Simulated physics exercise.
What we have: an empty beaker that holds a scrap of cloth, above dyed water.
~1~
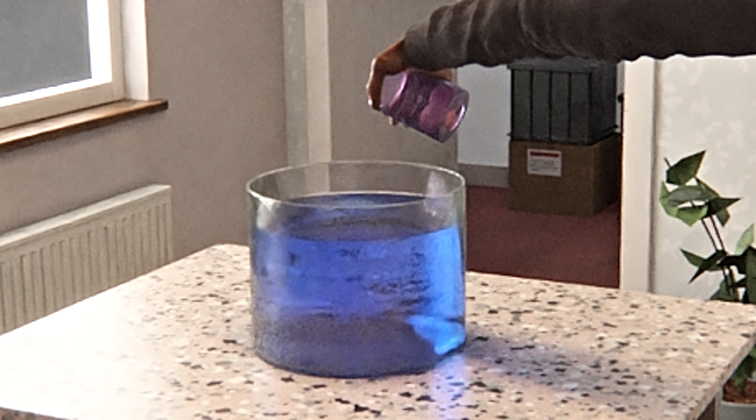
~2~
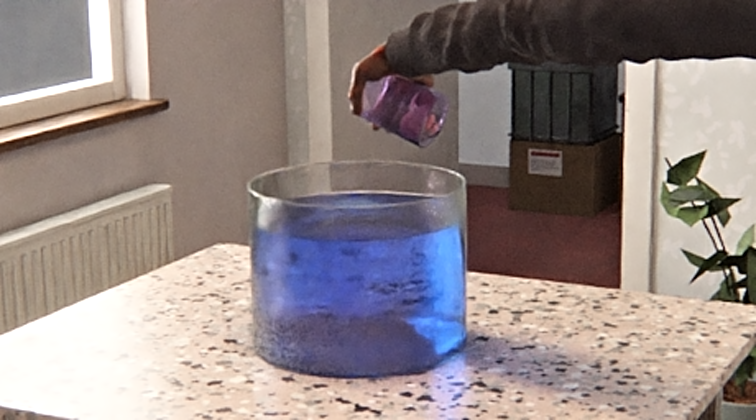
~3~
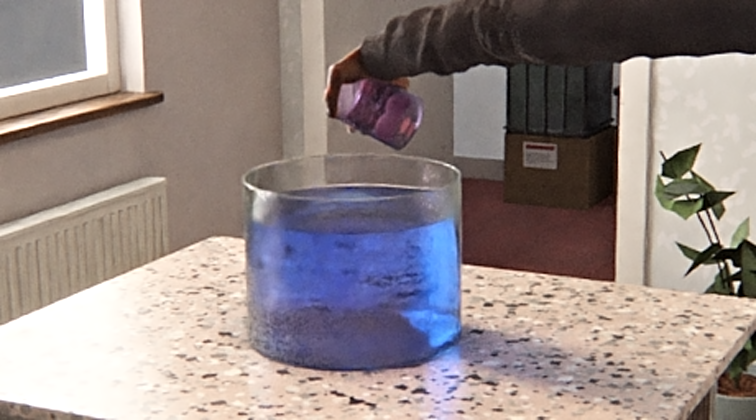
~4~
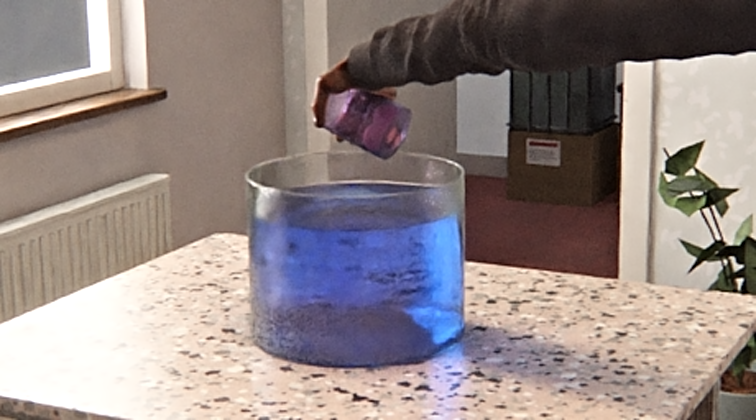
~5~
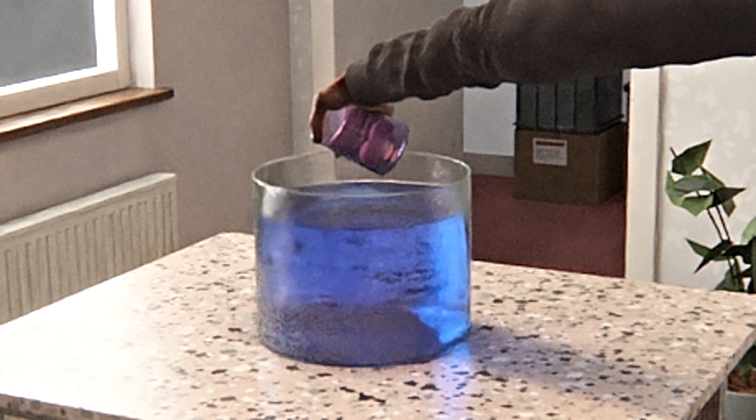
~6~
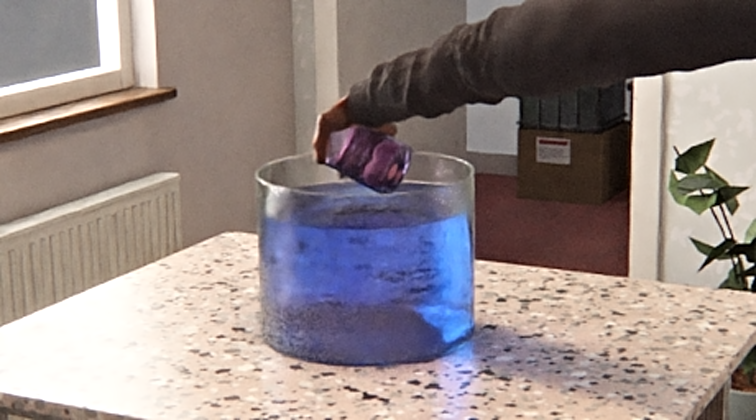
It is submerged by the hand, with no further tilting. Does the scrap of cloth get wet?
Yes.
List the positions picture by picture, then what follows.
Beaker (420, 99) on its side; above the basin, in the first frame.
Beaker (401, 105) on its side; scrap of cloth (424, 117); coming down, in the second frame.
Beaker (376, 108) on its side; lower, in the third frame.
Beaker (364, 118) on its side; scrap of cloth (387, 129); lower still, in the fourth frame.
Beaker (361, 134) on its side; close to the surface, in the fifth frame.
Beaker (365, 154) on its side; scrap of cloth (387, 166); just over the surface, in the sixth frame.
A moment on, the beaker enters the dyed water.
Further on, dyed water pours in as the air escapes.
When it is over, the beaker is under, flooded, and the scrap of cloth is wet.
